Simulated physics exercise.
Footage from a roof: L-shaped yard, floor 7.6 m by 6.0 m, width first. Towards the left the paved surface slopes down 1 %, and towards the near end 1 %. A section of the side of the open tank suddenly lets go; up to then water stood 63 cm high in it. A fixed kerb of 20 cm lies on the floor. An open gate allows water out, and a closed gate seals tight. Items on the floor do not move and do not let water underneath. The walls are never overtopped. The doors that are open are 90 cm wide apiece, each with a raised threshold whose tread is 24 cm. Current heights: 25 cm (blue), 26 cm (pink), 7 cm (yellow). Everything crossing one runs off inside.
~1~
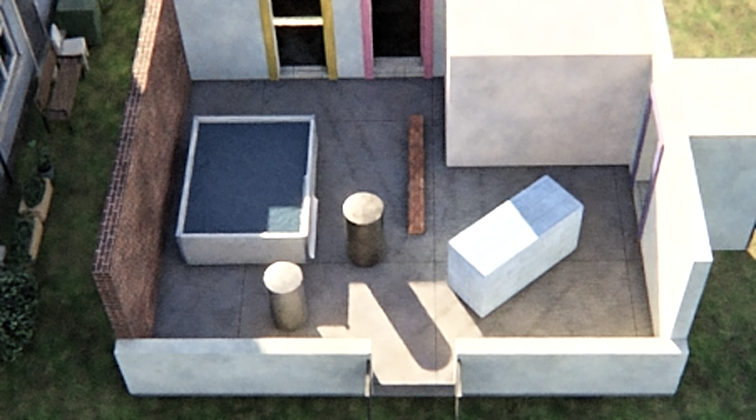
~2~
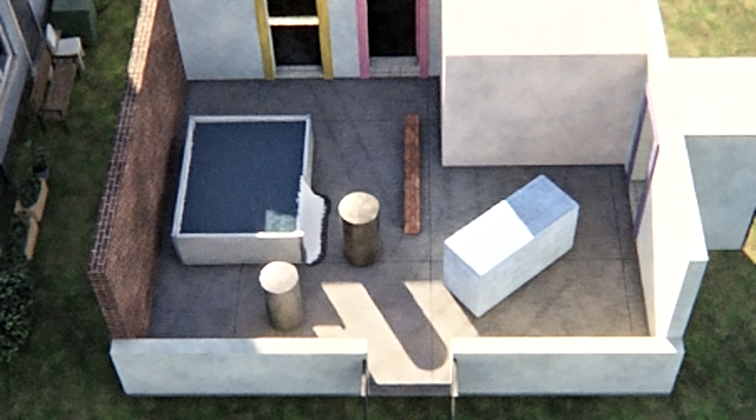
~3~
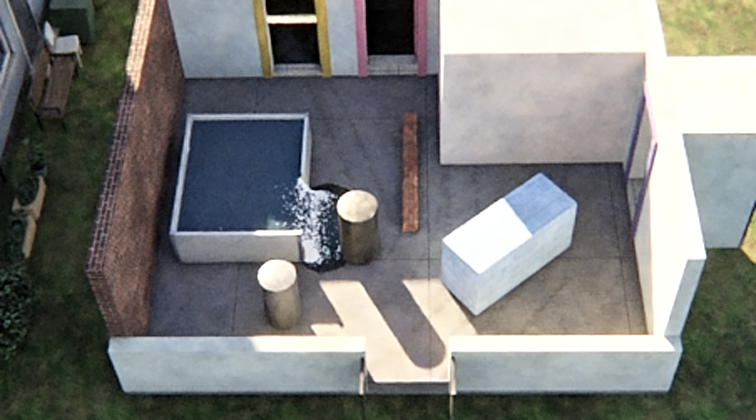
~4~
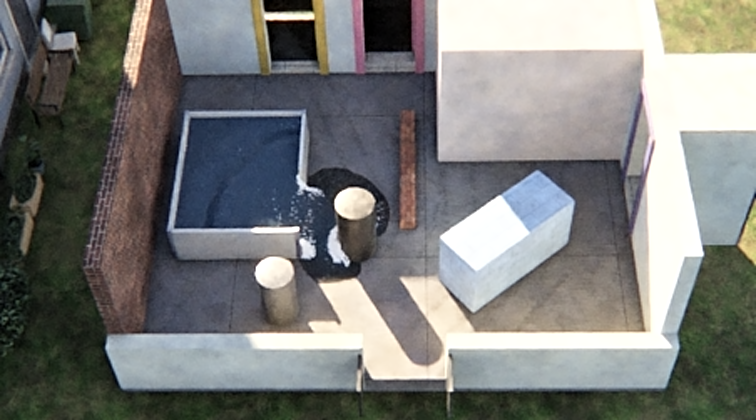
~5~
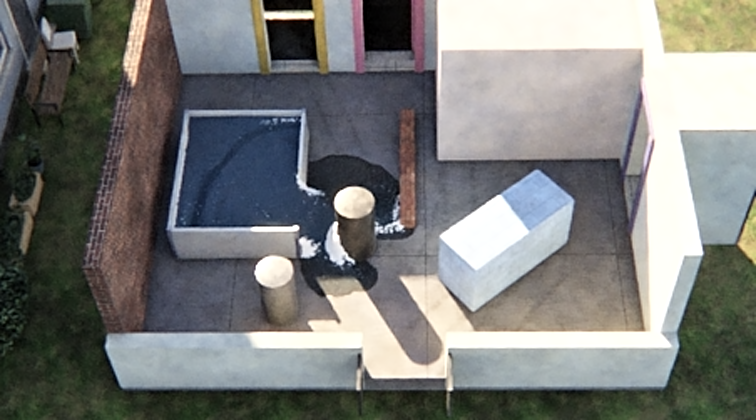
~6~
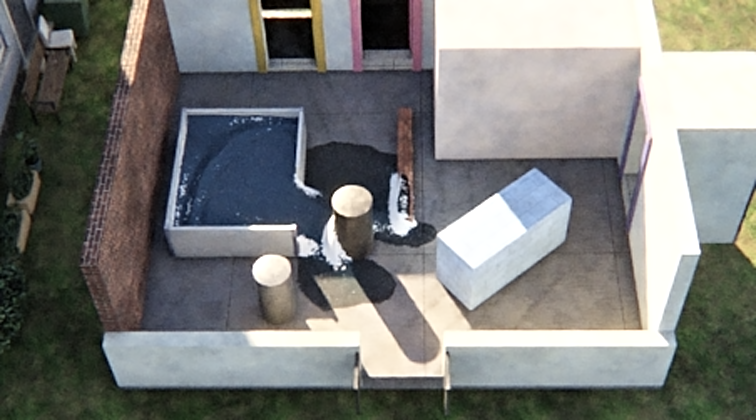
We see a walled yard from above as part of a square tank's right side gives way and water pours out, spreading around a round pillar, reaching a low brick strip, and running along it toward a pale block.
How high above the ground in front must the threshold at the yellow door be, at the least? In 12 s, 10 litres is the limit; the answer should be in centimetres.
About 7.5 cm.
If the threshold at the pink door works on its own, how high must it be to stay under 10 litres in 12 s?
Door pink, min height approx. 18 cm.
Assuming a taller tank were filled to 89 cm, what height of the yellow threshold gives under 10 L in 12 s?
I'd say close to 10.0 cm.
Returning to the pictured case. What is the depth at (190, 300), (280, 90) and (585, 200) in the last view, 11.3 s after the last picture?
First 6, then 7, then 2 cm.
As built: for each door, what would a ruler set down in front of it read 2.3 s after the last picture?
Lab note, cm: Blue 0; pink 21; yellow 10.
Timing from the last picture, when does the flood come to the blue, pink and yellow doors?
Arrival times are blue 2.6 seconds, pink 1.1 seconds and yellow 1.8 seconds.
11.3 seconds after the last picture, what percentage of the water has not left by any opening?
Some 76 per cent remains.
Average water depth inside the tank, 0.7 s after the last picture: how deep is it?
On average, around 45 cm.
Then, 0.7 s after the last picture water covers 25 % of the floor, deepest (51 cm) near (333, 235); it has not reached the yellow door.
Then, 2.3 s after the last picture water covers 60 % of the floor, deepest (30 cm) near (333, 235); 10 cm at the yellow door, 0 litres in over its 7 cm threshold.
Then, 11.3 s after the last picture water covers 95 % of the floor, deepest (15 cm) near (135, 363); 5 cm at the yellow door, 13 litres in over its 7 cm threshold.
At the yellow door as built, the water peaked near 10 cm, 2.3 s after the last picture.
With a threshold of 6.5 cm, 16 litres would have come in within the 12 s; with 8.5 cm, 6 litres. So under 10 litres takes about 7.5 cm.
